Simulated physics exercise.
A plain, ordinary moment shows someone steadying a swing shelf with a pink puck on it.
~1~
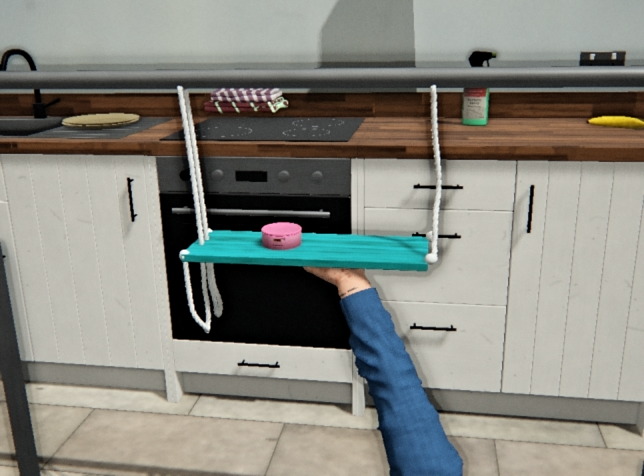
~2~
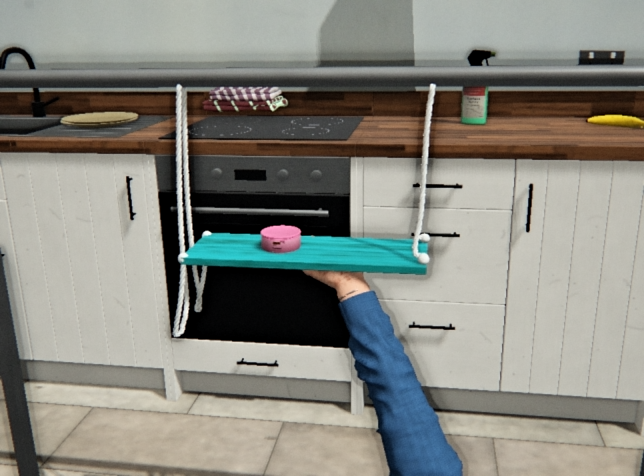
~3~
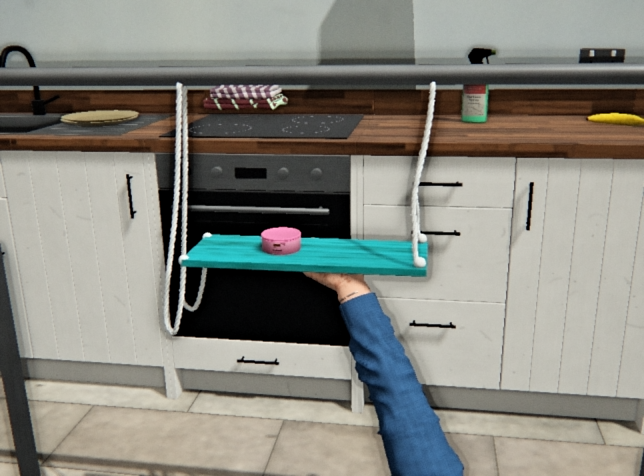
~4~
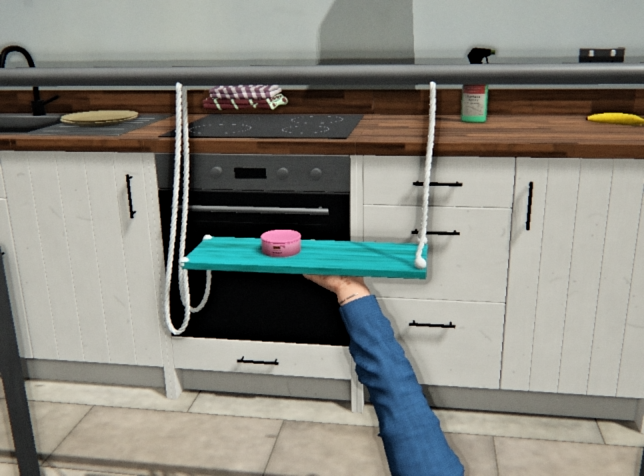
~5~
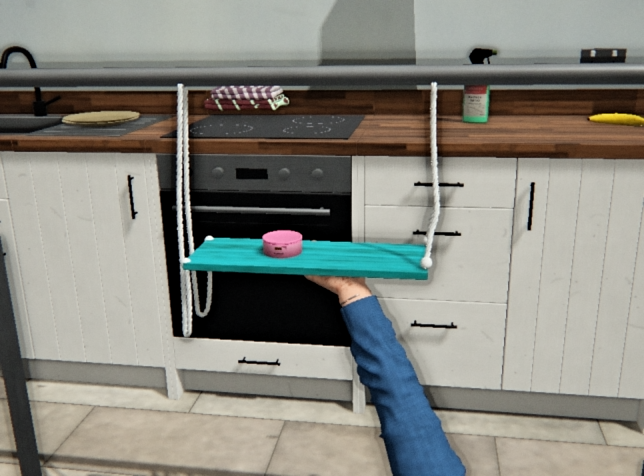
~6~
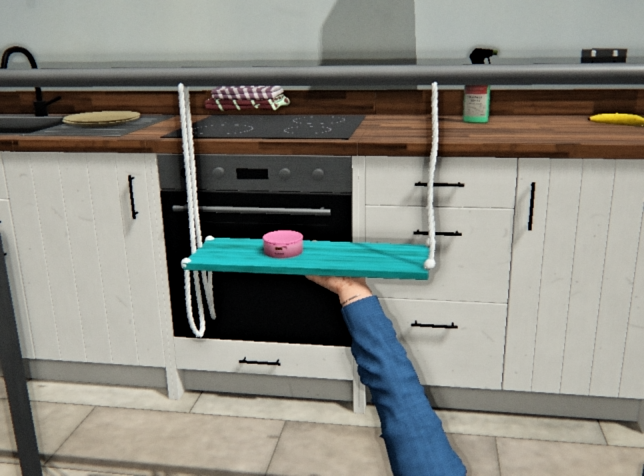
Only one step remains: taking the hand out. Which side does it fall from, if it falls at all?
The left side.
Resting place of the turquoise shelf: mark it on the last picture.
Once nothing moves, its middle is at (349, 336) in the last view.
Then, 0.44 s past the final frame, board tipped 31° down to the left; puck falling near (170, 386).
Then, 0.98 s past the final frame, board tipped 46° down to the left; puck on the floor.
Then, 1.52 s past the final frame, board tipped 48° down to the left; puck on the floor.
When it is over, board tipped 47° down to the left; puck on the floor. The pink puck drops leftwards.
